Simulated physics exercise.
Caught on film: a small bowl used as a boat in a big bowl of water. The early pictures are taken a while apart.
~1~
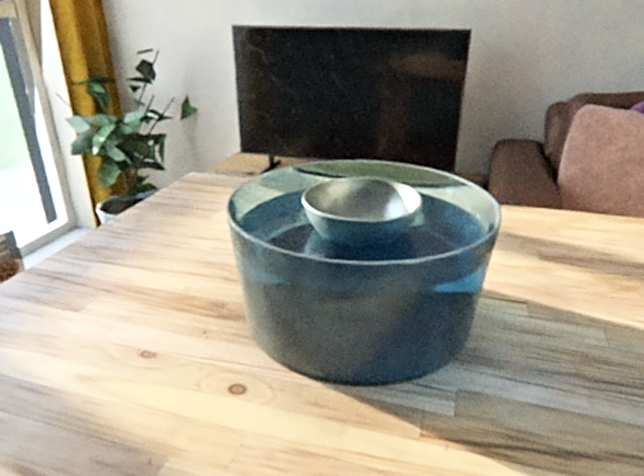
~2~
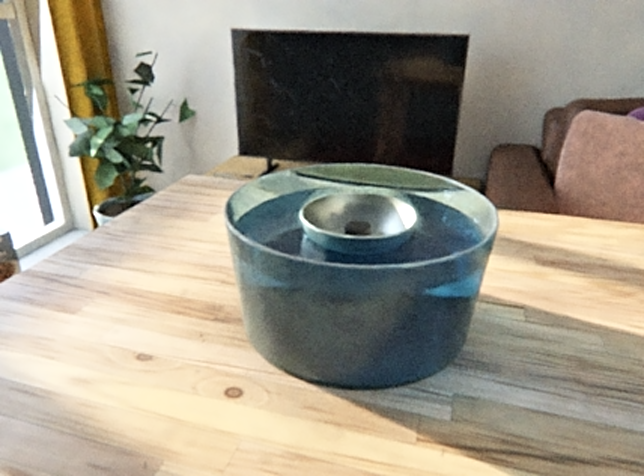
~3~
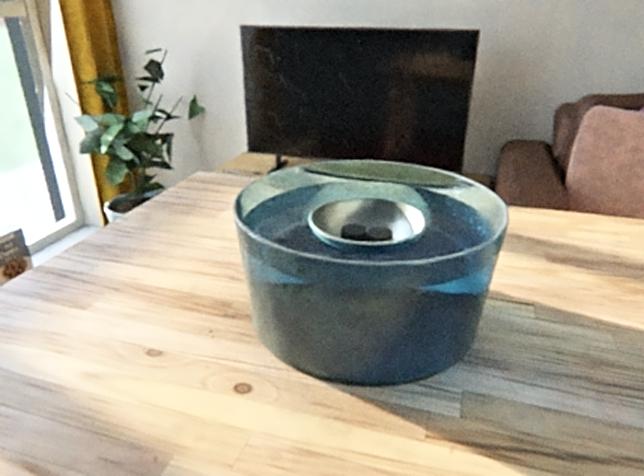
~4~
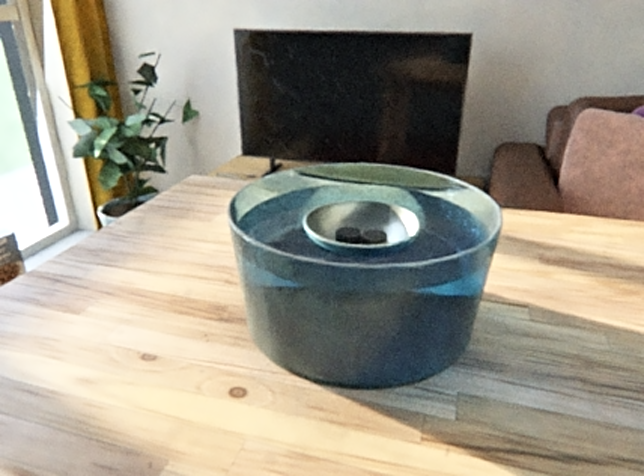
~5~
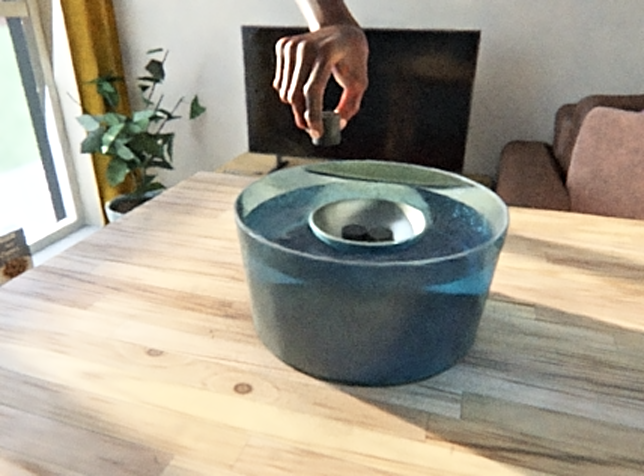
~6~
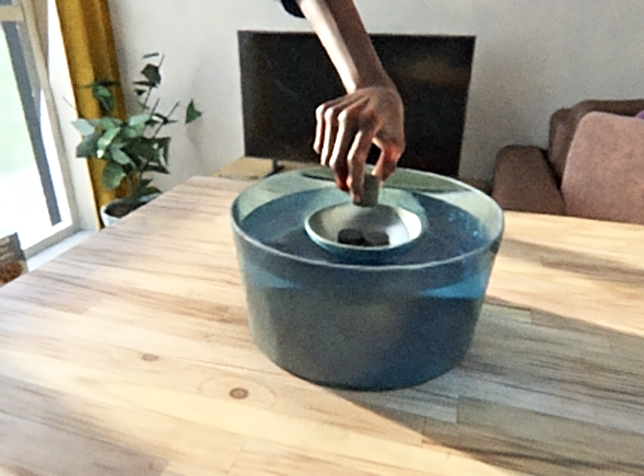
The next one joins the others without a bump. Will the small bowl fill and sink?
Yes, it sinks.
A moment on, the iron weight is in and the small bowl dips.
Further on, water pours in over its edge.
When it is over, the small bowl lies on the bottom with its load.
